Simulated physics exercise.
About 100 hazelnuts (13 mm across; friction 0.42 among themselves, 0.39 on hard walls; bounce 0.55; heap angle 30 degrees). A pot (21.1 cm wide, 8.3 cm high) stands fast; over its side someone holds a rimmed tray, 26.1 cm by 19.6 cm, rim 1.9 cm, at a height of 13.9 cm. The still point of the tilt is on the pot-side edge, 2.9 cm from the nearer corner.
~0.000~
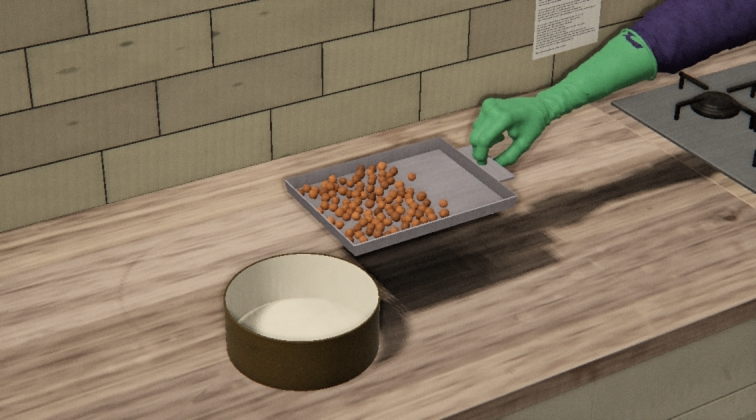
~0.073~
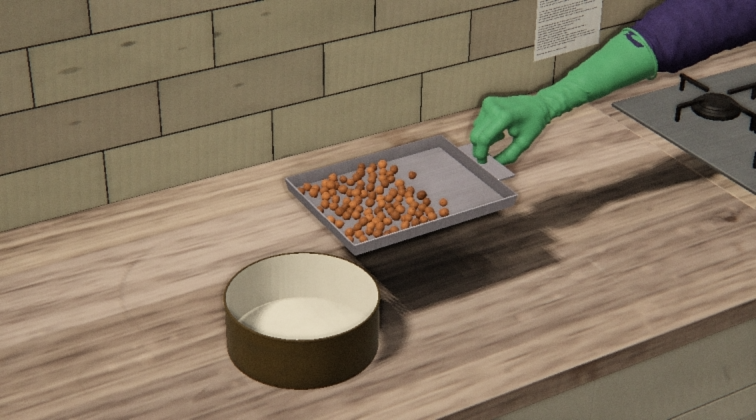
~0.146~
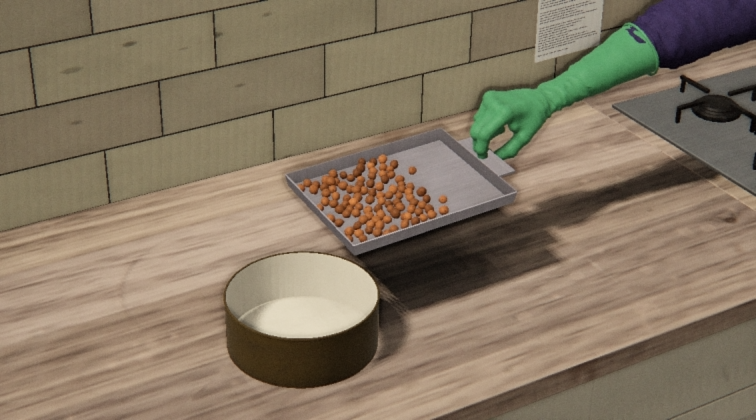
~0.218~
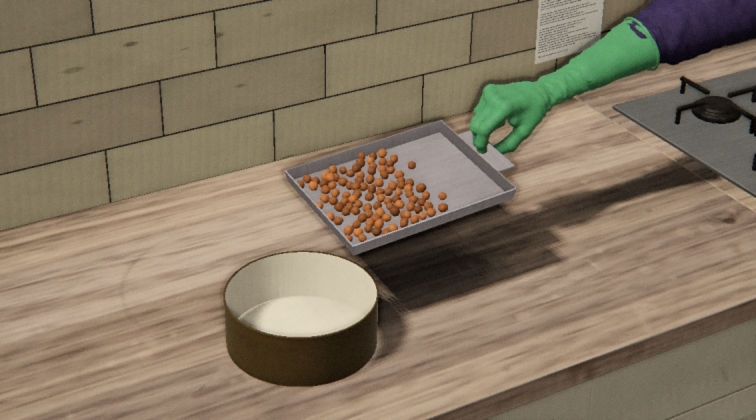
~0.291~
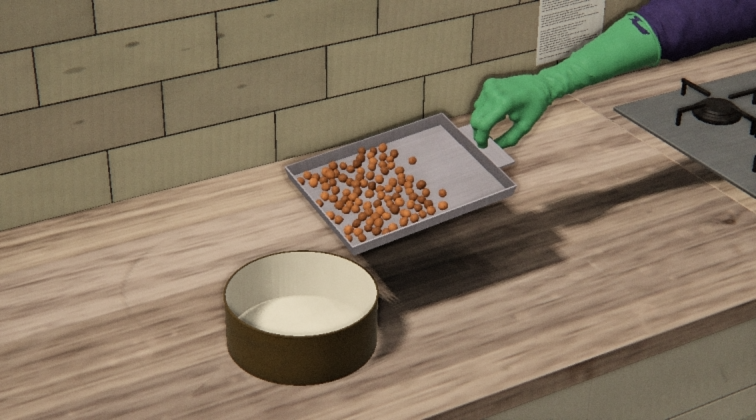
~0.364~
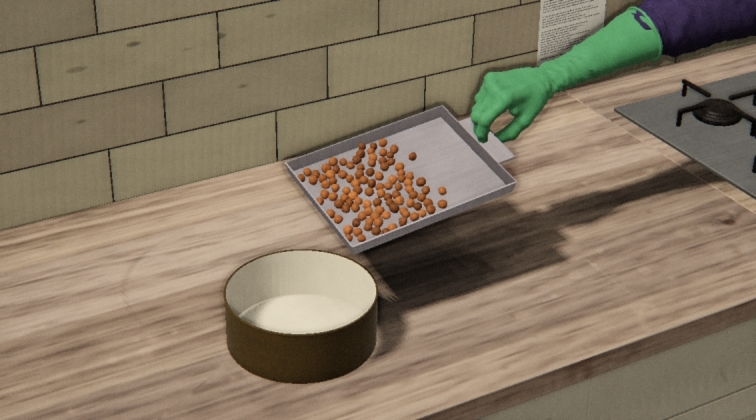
At the start, a green-gloved hand holds a shallow rimmed tray of small orange-brown hazelnuts nearly level above a wooden counter, behind a round pot. The tray then gradually tilts, its far side rising while the edge nearest the pot stays in place, and the nuts remain clustered toward the left.
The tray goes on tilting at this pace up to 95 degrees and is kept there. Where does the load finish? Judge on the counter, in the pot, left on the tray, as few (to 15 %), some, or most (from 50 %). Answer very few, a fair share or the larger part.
Counter a fair share, pot the larger part, tray very few.
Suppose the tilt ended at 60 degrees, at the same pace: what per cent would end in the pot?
In that case some 0 per cent.
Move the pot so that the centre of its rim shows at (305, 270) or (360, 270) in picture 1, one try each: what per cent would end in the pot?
About 45 and 80 per cent.
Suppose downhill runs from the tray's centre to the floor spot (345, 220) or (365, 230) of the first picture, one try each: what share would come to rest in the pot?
Some 70 and 100 per cent.
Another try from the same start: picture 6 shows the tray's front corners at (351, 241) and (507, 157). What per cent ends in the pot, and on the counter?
Pot 60, counter 40.
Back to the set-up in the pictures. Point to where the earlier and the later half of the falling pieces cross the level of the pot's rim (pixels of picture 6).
First near (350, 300), later near (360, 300).
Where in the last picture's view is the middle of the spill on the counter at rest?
At about (420, 363).
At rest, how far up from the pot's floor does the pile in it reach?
About 2.5 cm.
Then, at 1.31 s, tilt 51 degrees; the tray holds 100 %, the pot 0 %.
After 1.93 s, tilt 76 degrees; the tray holds 100 %, the pot 0 %.
After 2.61 s, tilt 95 degrees; the tray holds 10 %, the pot 60 %.
At rest (3.6 s), counter 30 %, pot 70 %, tray 0 %.
